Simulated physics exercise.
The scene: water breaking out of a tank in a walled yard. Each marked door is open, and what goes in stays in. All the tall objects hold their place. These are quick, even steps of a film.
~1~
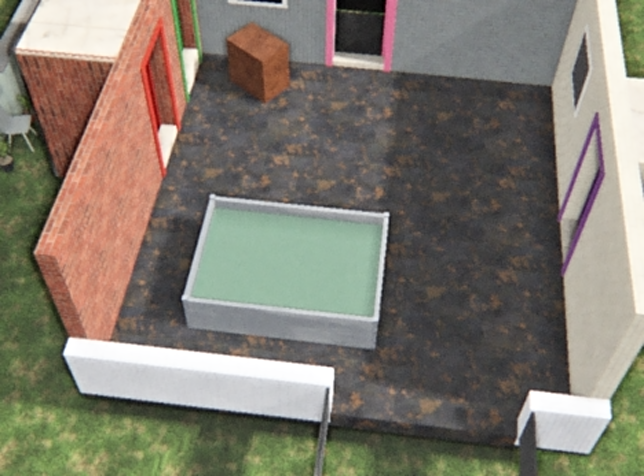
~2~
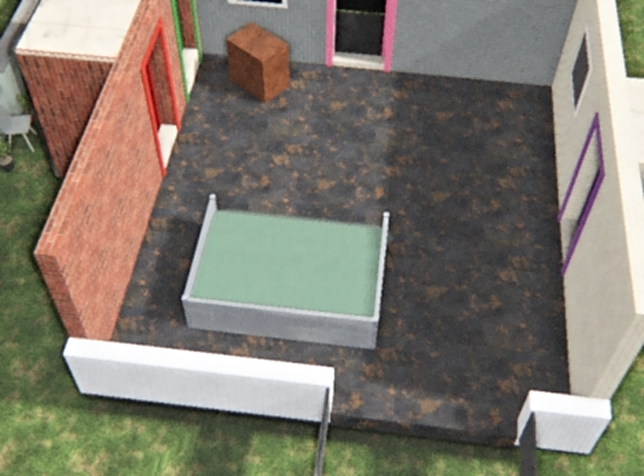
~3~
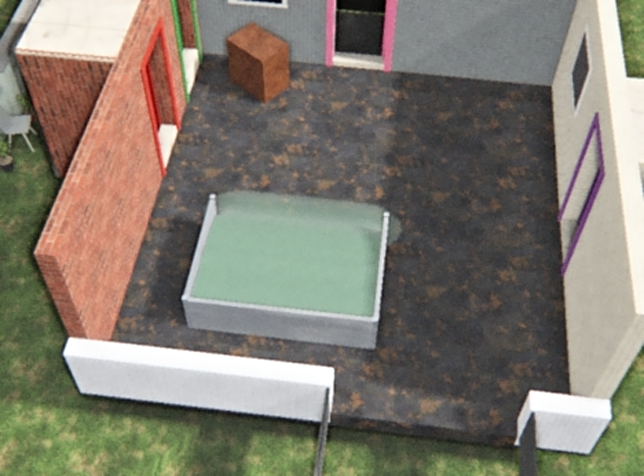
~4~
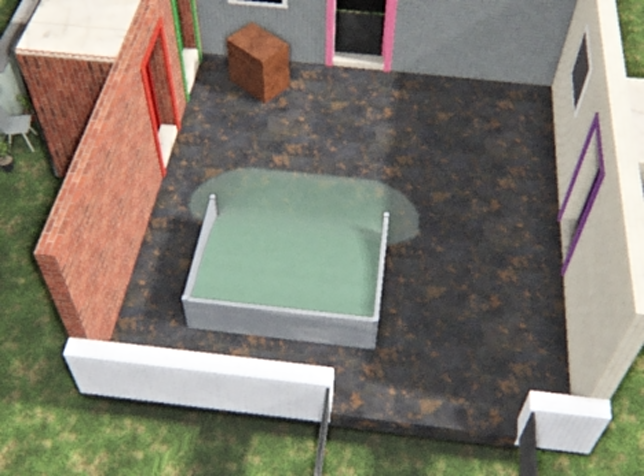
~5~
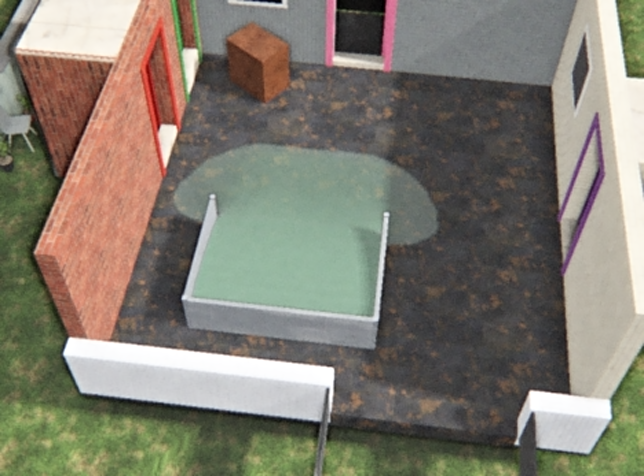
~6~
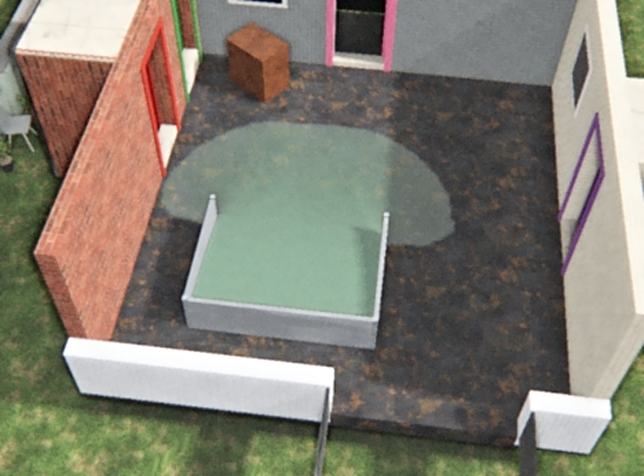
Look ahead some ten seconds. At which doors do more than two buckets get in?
One by one: The pink door takes more than that; the red door stays under that; the green door stays under that; the purple door stays under that.
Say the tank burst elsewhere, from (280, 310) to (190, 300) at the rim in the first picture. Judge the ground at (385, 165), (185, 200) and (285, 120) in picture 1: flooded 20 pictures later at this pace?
As listed: Dry, flooded, awash.
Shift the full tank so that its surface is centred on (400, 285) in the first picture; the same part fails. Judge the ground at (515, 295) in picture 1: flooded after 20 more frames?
At that place: No water.
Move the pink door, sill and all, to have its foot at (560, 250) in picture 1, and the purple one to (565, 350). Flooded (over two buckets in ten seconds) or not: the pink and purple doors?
Then: Pink lets less in; purple is under.
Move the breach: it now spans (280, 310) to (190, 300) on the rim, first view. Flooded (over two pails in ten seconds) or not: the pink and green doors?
One by one: The pink one holds; the green one keeps below it.
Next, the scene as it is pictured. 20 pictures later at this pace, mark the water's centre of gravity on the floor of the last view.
I would point to (332, 145).
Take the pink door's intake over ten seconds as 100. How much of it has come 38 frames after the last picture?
Roughly 100 per cent.
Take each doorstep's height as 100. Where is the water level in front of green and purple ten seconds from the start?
In turn 10 and 80 per cent.
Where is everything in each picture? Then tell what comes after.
The first picture shows the open tank at (290, 259) is whole and still.
In the second picture, the front is at (388, 241), out from the gap on the open tank's far side.
In the third picture, the front is at a hidden place, out from the gap on the open tank's far side.
In the fourth picture, the front is at (207, 188), out from the gap on the open tank's far side.
In the fifth picture, the front is at (409, 180), out from the gap on the open tank's far side.
In the sixth picture, the front is at (383, 139), out from the gap on the open tank's far side.
A moment on, water covers 45 % of the floor; the pink door under two buckets in, the red door wet at the sill, nothing in, the green door not reached, the purple door not reached.
Next, water covers 55 % of the floor; the pink door far over two buckets in, the red door wet at the sill, nothing in, the green door wet at the sill, nothing in, the purple door not reached.
Then, water covers 55 % of the floor; the pink door far over two buckets in, the red door wet at the sill, nothing in, the green door wet at the sill, nothing in, the purple door not reached.
Later, water covers 80 % of the floor; the pink door far over two buckets in, the red door wet at the sill, nothing in, the green door wet at the sill, nothing in, the purple door wet at the sill, nothing in.
In the end, water covers 95 % of the floor; the pink door far over two buckets in, the red door wet at the sill, nothing in, the green door wet at the sill, nothing in, the purple door wet at the sill, nothing in.
